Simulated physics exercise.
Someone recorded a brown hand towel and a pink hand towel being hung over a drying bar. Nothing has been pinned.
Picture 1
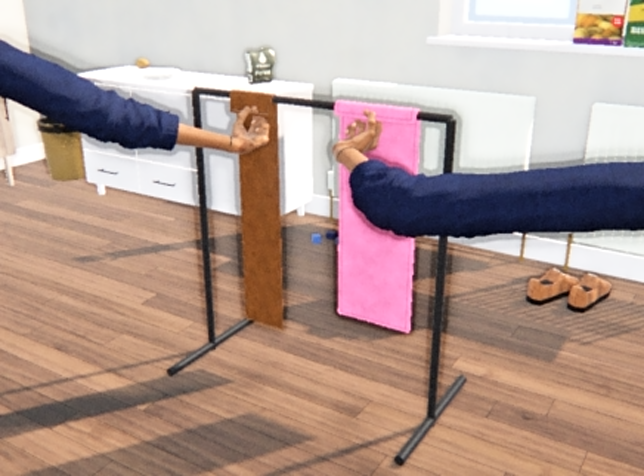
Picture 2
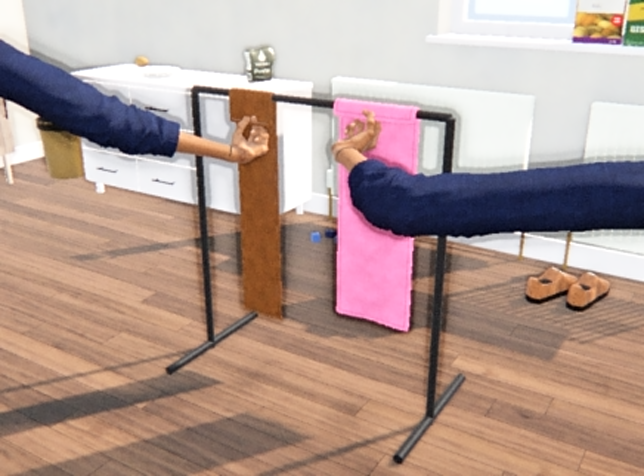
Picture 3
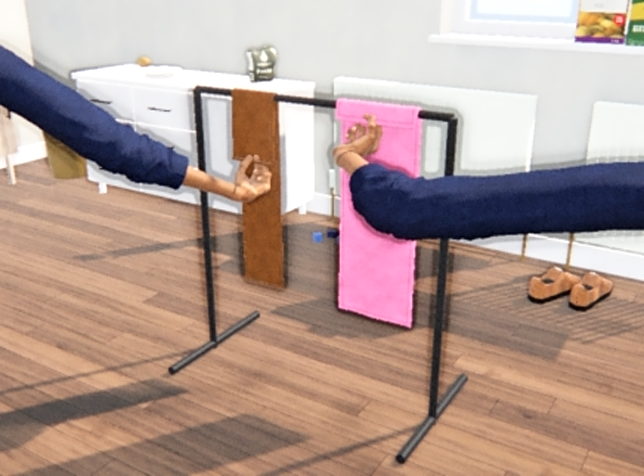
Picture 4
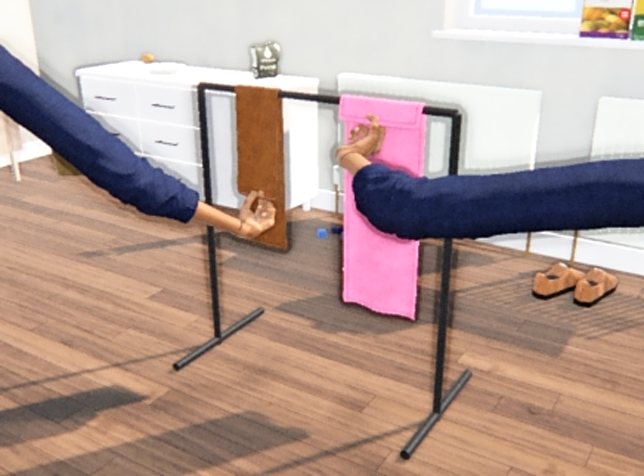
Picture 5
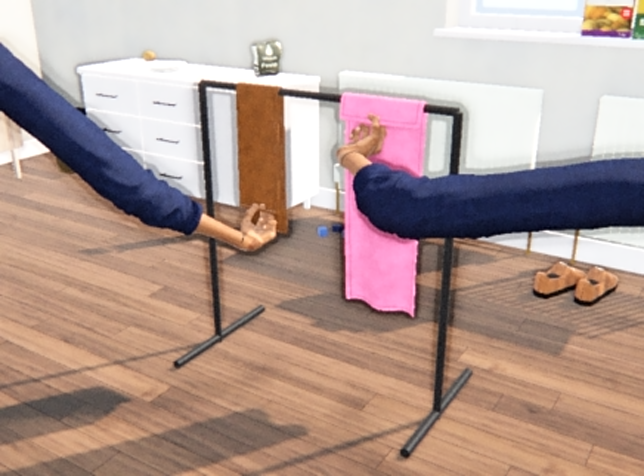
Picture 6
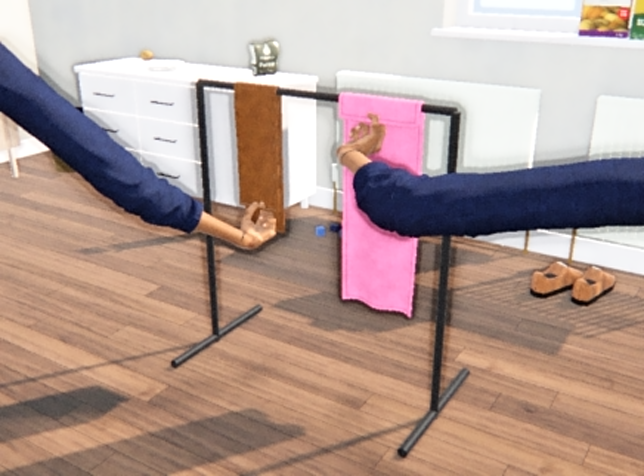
In a bright room with a wooden floor, seen from slightly above, a black drying bar stands before white drawers and a pale wall. A brown hand towel hangs on the left and a pink one on the right, with tan shoes farther right and a dark-blue-sleeved arm reaching in from each side. The left hand moves down, the brown towel's back end rising as its front lengthens, then lifts very slightly, while the right hand and pink towel stay nearly still and the view shifts slightly.
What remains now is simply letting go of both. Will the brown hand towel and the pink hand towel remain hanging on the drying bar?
The brown hand towel remains in place; the pink hand towel comes off.
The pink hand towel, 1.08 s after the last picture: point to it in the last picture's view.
(374, 391) or thereabouts.
Then, 0.30 s after the last picture, brown hand towel still hanging; pink hand towel clear of the rail and dropping near (379, 264).
Then, 0.58 s after the last picture, brown hand towel still hanging; pink hand towel in a heap on the floor near (374, 387).
Then, 1.08 s after the last picture, brown hand towel still hanging; pink hand towel in a heap on the floor near (374, 391).
At rest, brown hand towel still hanging; pink hand towel in a heap on the floor near (374, 391). The brown hand towel hangs there and the pink hand towel is pulled off by its long side.
